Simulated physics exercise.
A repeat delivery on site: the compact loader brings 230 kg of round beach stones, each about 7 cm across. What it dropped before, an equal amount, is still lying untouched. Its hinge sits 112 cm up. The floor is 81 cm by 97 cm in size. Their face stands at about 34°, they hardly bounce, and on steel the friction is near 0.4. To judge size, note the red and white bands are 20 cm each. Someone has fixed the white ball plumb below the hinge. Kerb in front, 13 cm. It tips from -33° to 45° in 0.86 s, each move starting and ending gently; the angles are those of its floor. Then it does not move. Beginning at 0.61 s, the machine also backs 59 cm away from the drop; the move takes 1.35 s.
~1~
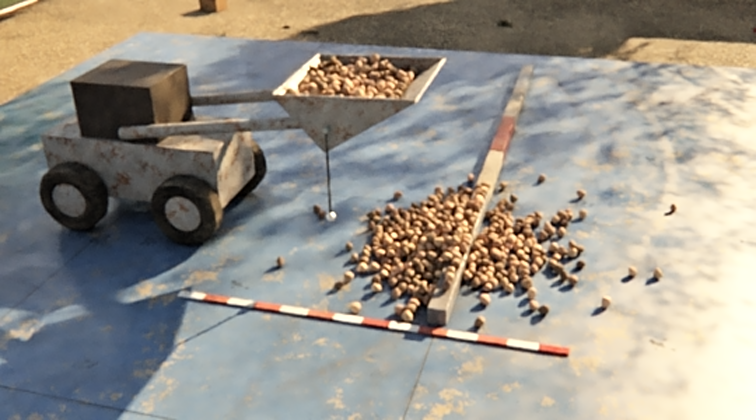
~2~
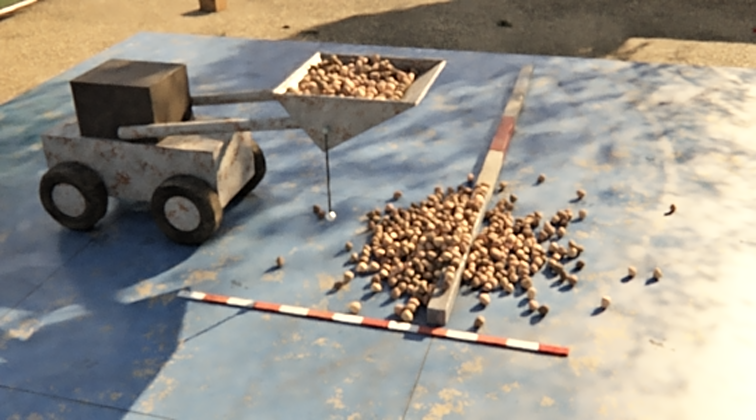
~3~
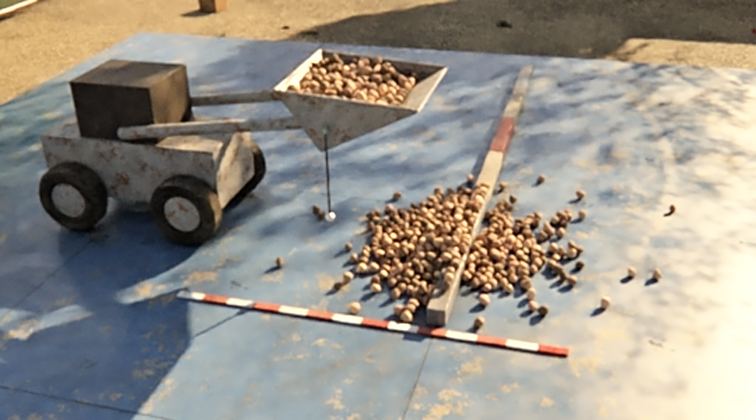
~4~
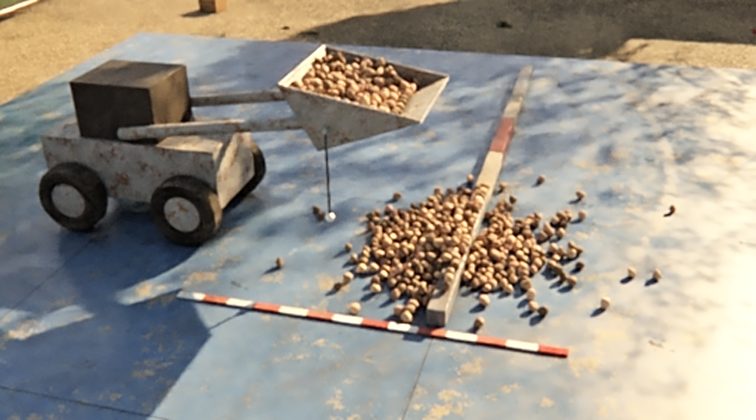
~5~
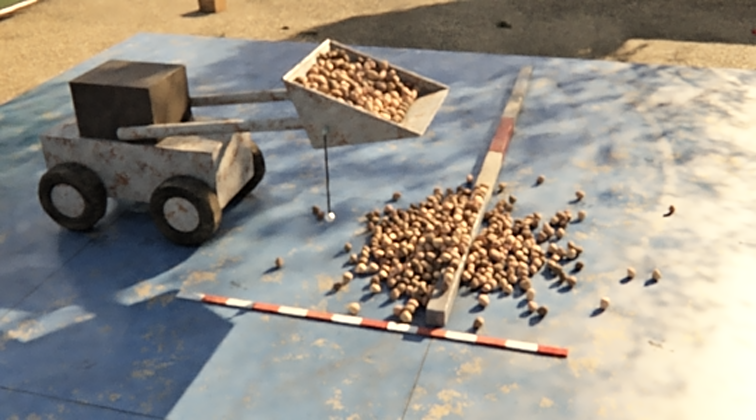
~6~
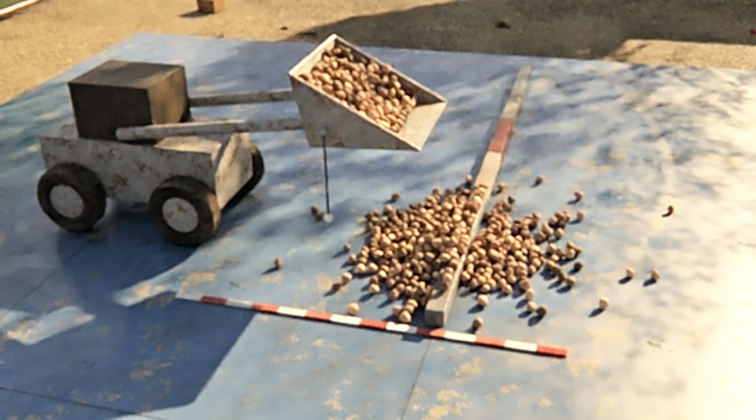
The bucket of a small grey loader, heaped with round brown stones, starts tilted back and slowly tips forward, its front lip lowering toward the right. The stones stay in the bucket, while below, the earlier pile lies unmoving across a kerb beside a red and white striped strip.
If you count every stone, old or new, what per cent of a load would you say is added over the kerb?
I would say about 6 per cent.
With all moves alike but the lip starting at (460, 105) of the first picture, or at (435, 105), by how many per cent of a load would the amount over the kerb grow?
Some 50 percent, and then 20 percent.
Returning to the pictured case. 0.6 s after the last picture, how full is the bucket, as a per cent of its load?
Around 50 in a hundred.
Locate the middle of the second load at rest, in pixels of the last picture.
Centre at roughly (411, 228).
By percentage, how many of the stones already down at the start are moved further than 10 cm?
About 10 %.
Then, 0.3 s after the last picture the floor is at 32°; in per cent of one load, 100 in the bucket, 73 on this side of the kerb, 27 over the kerb; the foremost stones are at (609, 257).
Then, 0.6 s after the last picture the floor is at 45°; in per cent of one load, 48 in the bucket, 125 on this side of the kerb, 27 over the kerb; the foremost stones are at (609, 257).
Then, 2.1 s after the last picture the floor is at 45°; in per cent of one load, 0 in the bucket, 166 on this side of the kerb, 34 over the kerb; the foremost stones are at (620, 263).
Then, 4.5 s after the last picture the floor is at 45°; in per cent of one load, 0 in the bucket, 166 on this side of the kerb, 34 over the kerb; the foremost stones are at (620, 263). Net gain over the kerb, 6.
